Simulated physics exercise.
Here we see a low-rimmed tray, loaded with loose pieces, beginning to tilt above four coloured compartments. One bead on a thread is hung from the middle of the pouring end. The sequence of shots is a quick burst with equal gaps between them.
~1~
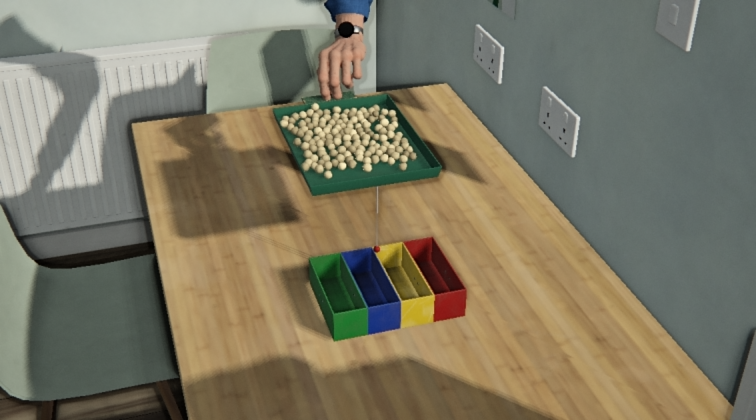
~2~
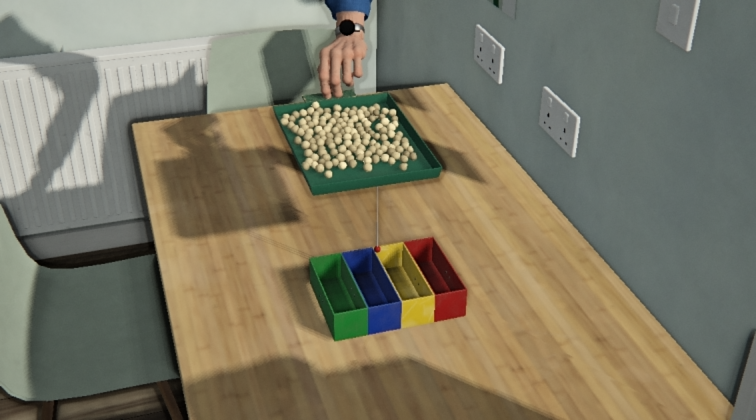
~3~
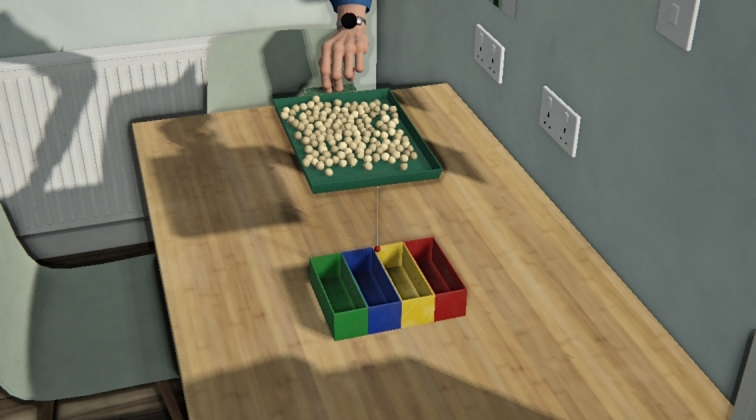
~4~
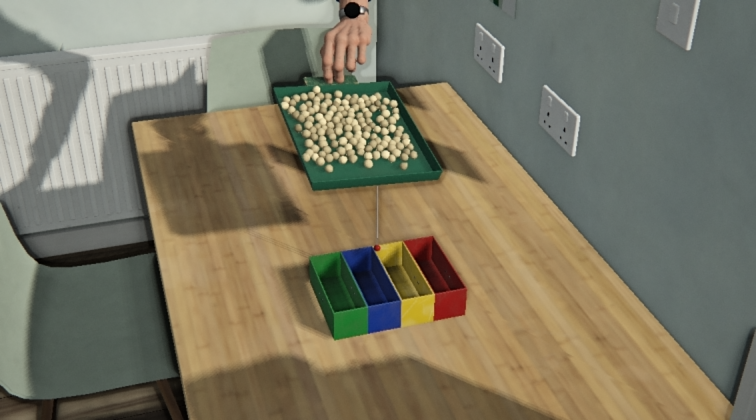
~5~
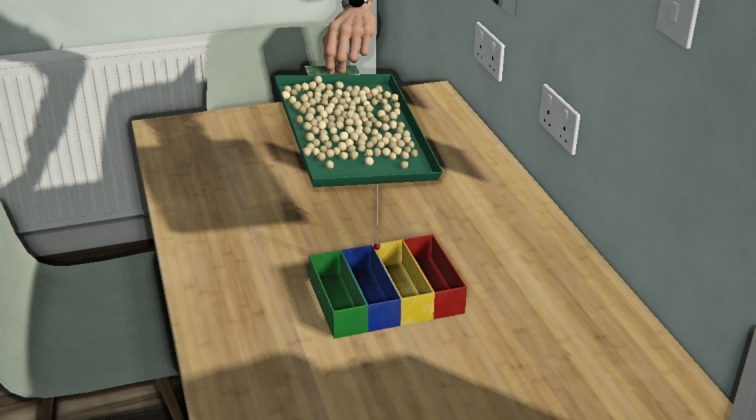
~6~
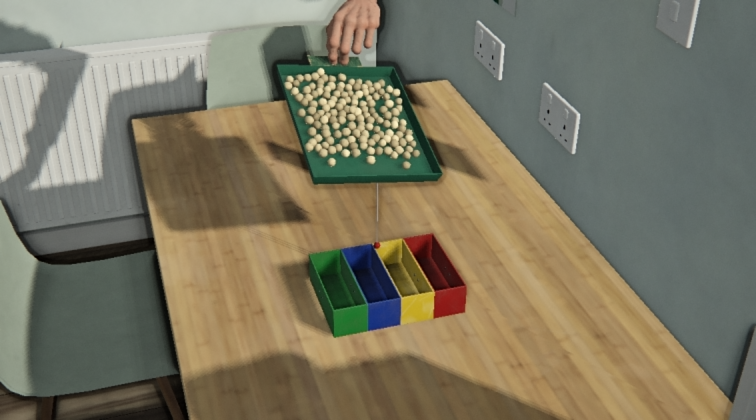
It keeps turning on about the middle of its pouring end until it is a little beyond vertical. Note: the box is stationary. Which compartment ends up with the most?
The red one.
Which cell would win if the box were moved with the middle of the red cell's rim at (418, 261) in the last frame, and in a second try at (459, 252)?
So it's the cell in red for the first shift and that yellow cell for the second.
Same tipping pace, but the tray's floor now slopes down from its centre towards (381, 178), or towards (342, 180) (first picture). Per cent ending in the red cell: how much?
30 %, give or take, and then 0 %.
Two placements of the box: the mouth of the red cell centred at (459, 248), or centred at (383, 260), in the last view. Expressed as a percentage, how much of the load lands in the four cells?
You'd get near 100 percent first and near 0 percent next.
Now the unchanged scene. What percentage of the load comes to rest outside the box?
Share outside: Near 40 %.
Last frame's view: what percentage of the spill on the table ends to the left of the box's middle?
Estimate: Near 0 per cent.
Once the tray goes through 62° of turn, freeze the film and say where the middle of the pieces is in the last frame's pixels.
In the last view, the load is centred close to (402, 134).
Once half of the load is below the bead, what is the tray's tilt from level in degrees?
Near 110 degrees.
Soon after the last picture, tray tipped steeply; all on the tray.
A little later, tray tipped past a quarter turn; about two thirds on the tray; a small part in the red cell; a stray few in the yellow cell; about a quarter falling or outside the box.
Later still, tray tipped past a quarter turn; about half in the red cell; a small part in the yellow cell; a stray few in the blue cell; about a third falling or outside the box.
At rest, tray tipped past a quarter turn; about half in the red cell; a small part in the yellow cell; a stray few in the blue cell; none in the green cell; about a third outside the box.
